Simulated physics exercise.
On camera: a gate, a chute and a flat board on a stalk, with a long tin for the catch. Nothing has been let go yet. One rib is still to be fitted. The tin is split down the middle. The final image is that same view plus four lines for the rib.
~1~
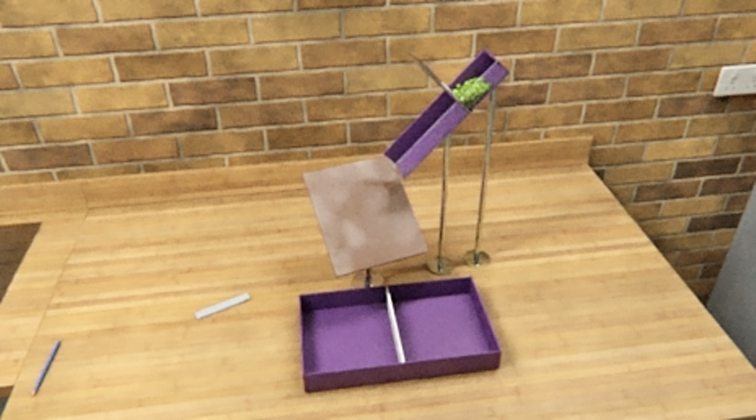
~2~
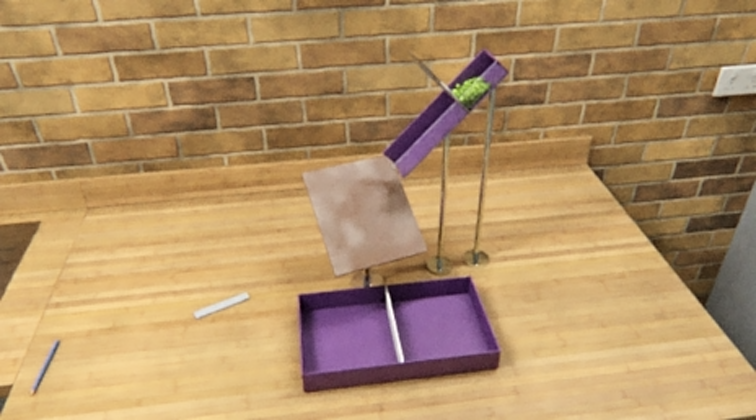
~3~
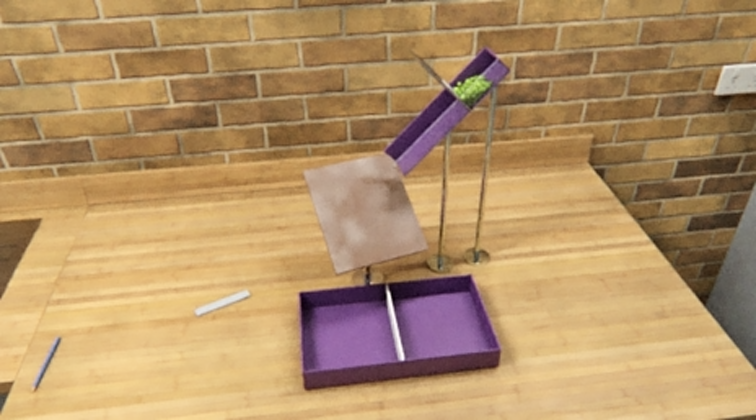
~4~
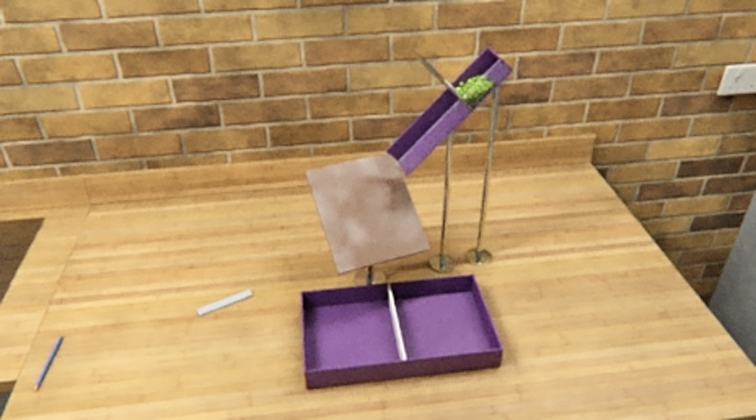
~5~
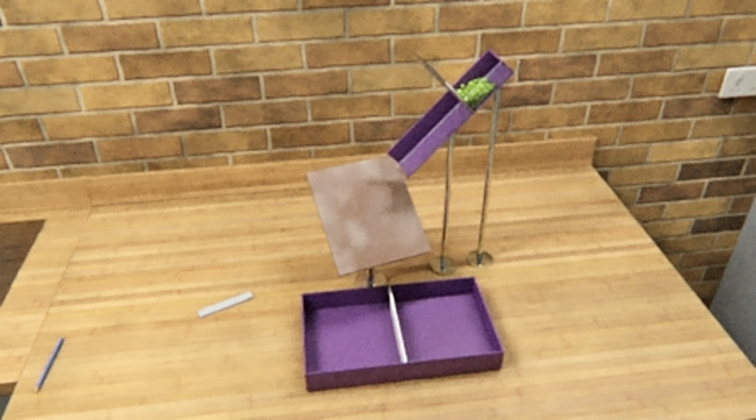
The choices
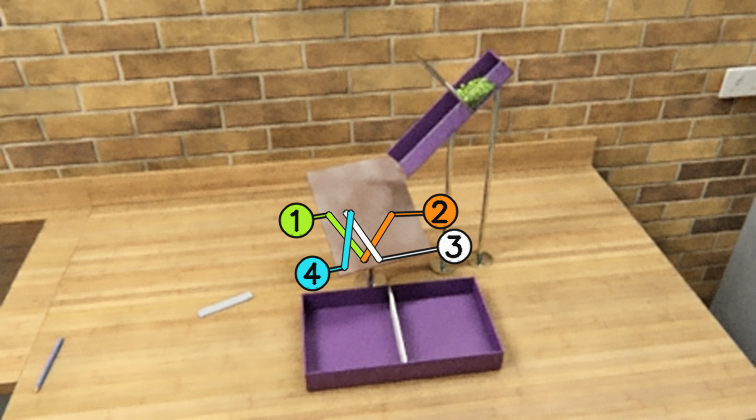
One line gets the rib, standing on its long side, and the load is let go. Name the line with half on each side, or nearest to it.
1 is best.
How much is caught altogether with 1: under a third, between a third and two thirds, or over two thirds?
It is over two thirds.
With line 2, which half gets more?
The left half.
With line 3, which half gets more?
Right.
On the marked copy, line 1 from (328, 214) to (365, 259); line 2 from (391, 214) to (363, 259); line 3 from (346, 213) to (379, 259); line 4 from (350, 213) to (344, 267).
Choosing 1, of what is caught, close to half in the left half, close to half in the right.
Choosing 2, of what is caught, all but a few in the left half, only a few in the right.
Choosing 3, of what is caught, a small share in the left half, all but a few in the right.
Choosing 4, of what is caught, the bulk in the left half, a small share in the right.
